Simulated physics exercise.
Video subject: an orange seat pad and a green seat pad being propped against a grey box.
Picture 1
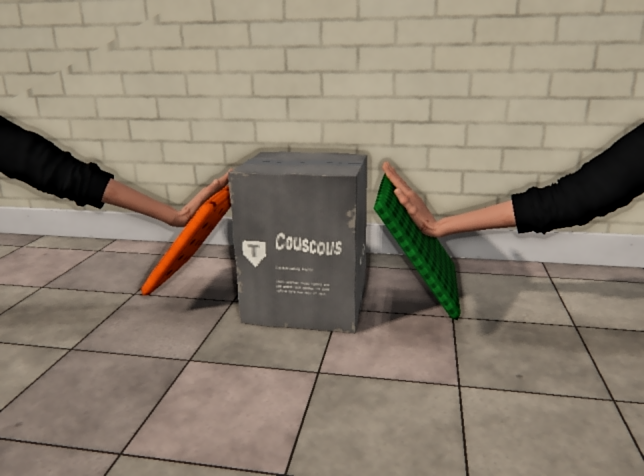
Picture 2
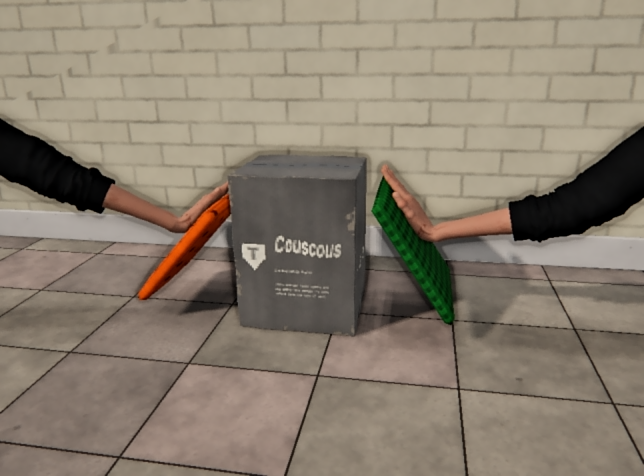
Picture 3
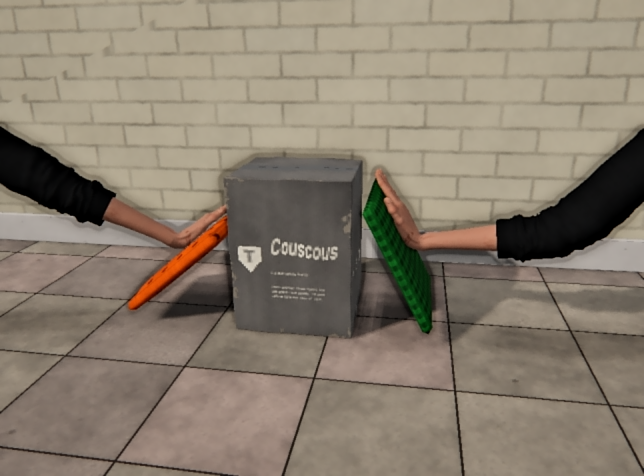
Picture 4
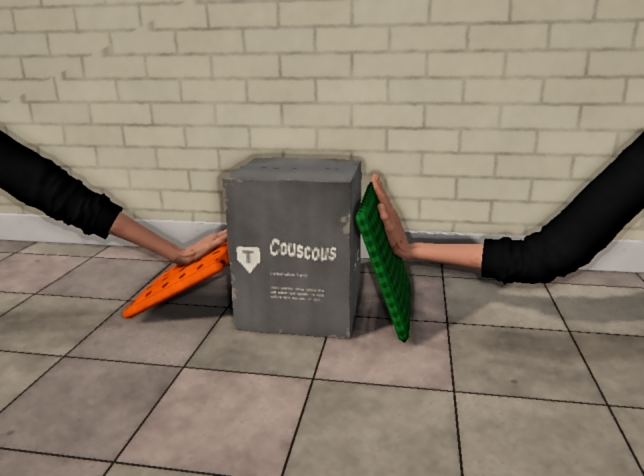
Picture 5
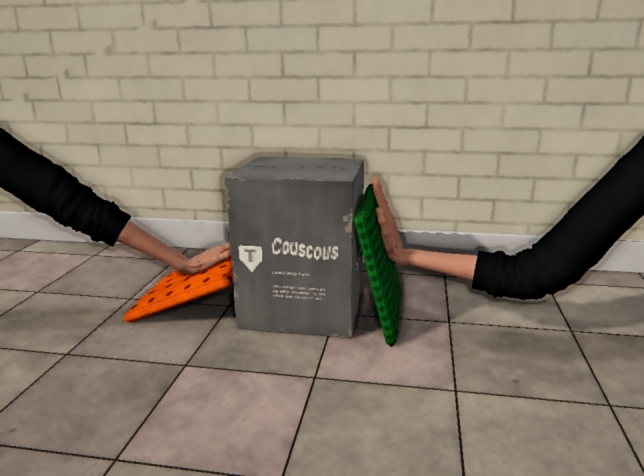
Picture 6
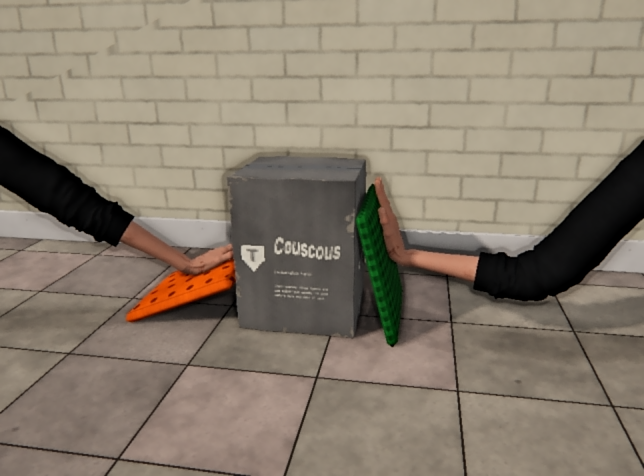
On a tiled floor by a pale brick wall, two hands press an orange pad and a green pad against a grey box, the orange one tilting lower at left while the green one swings more upright at right.
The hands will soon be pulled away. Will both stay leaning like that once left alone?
My prediction: My guess is the orange seat pad will come down. My guess is the green seat pad won't come down.
Then, 0.18 s after the last picture, orange seat pad slipping down near (197, 289); green seat pad leaning near (380, 261).
Then, 0.30 s after the last picture, orange seat pad flat on the floor near (196, 294); green seat pad leaning near (381, 260).
At rest, orange seat pad flat on the floor near (196, 296); green seat pad leaning near (381, 260). The orange seat pad slips and lies down and the green seat pad holds its lean.
